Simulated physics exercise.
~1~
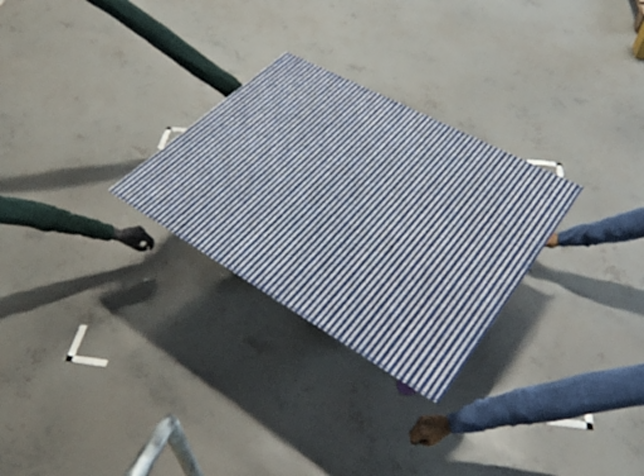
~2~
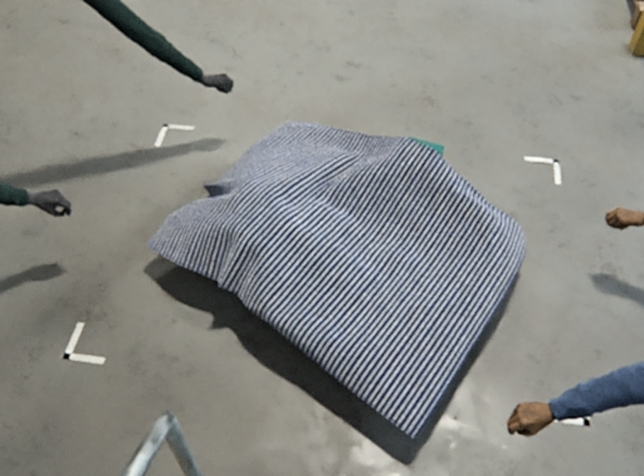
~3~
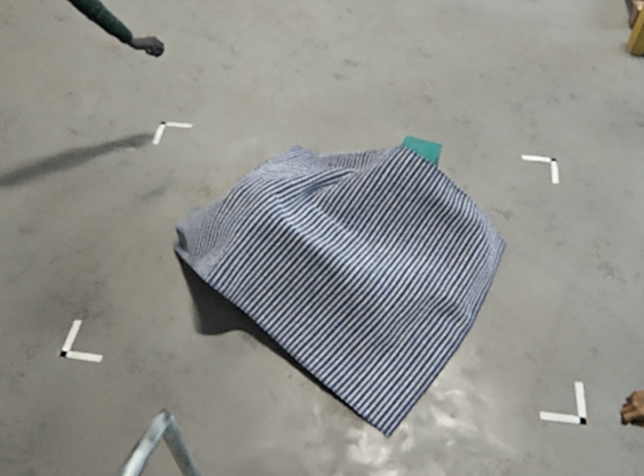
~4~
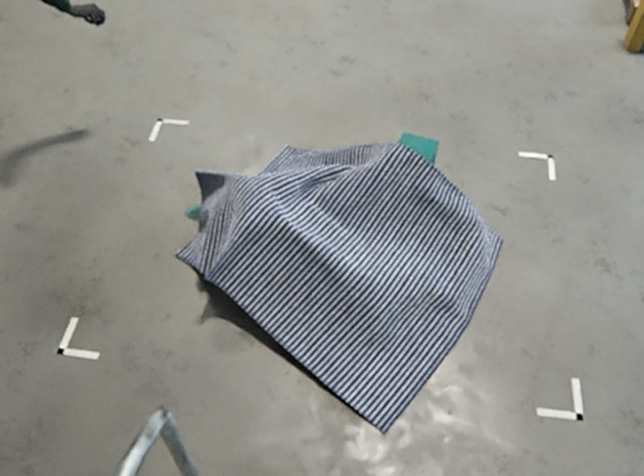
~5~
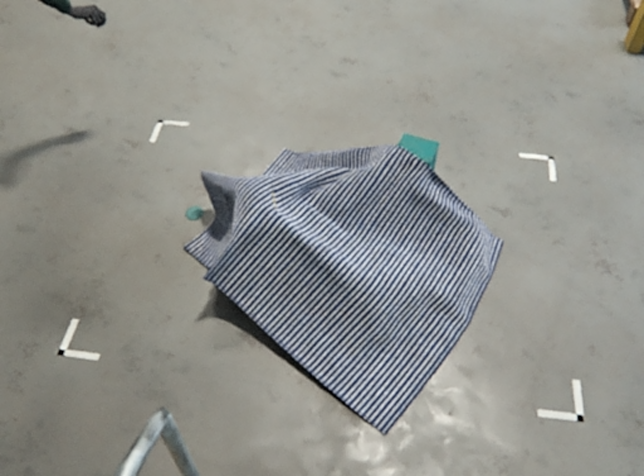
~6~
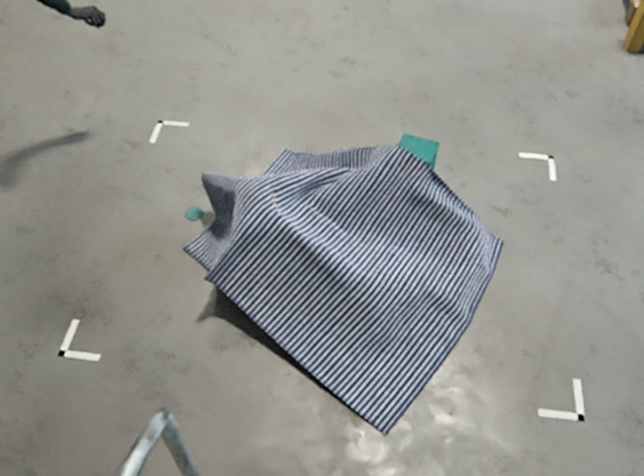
A dust sheet with thin navy and white stripes is held flat by hands in green sleeves on the left and blue sleeves on the right, seen from above over a grey concrete floor marked with white corner brackets. The hands let go and draw back as the sheet drops, its edges sinking and folding over upright things hidden beneath. It settles into a tented, lopsided heap, and its left edge curls back into a raised fold. At the end it rests still, with a teal piece showing at the top and a small teal bit at the left.
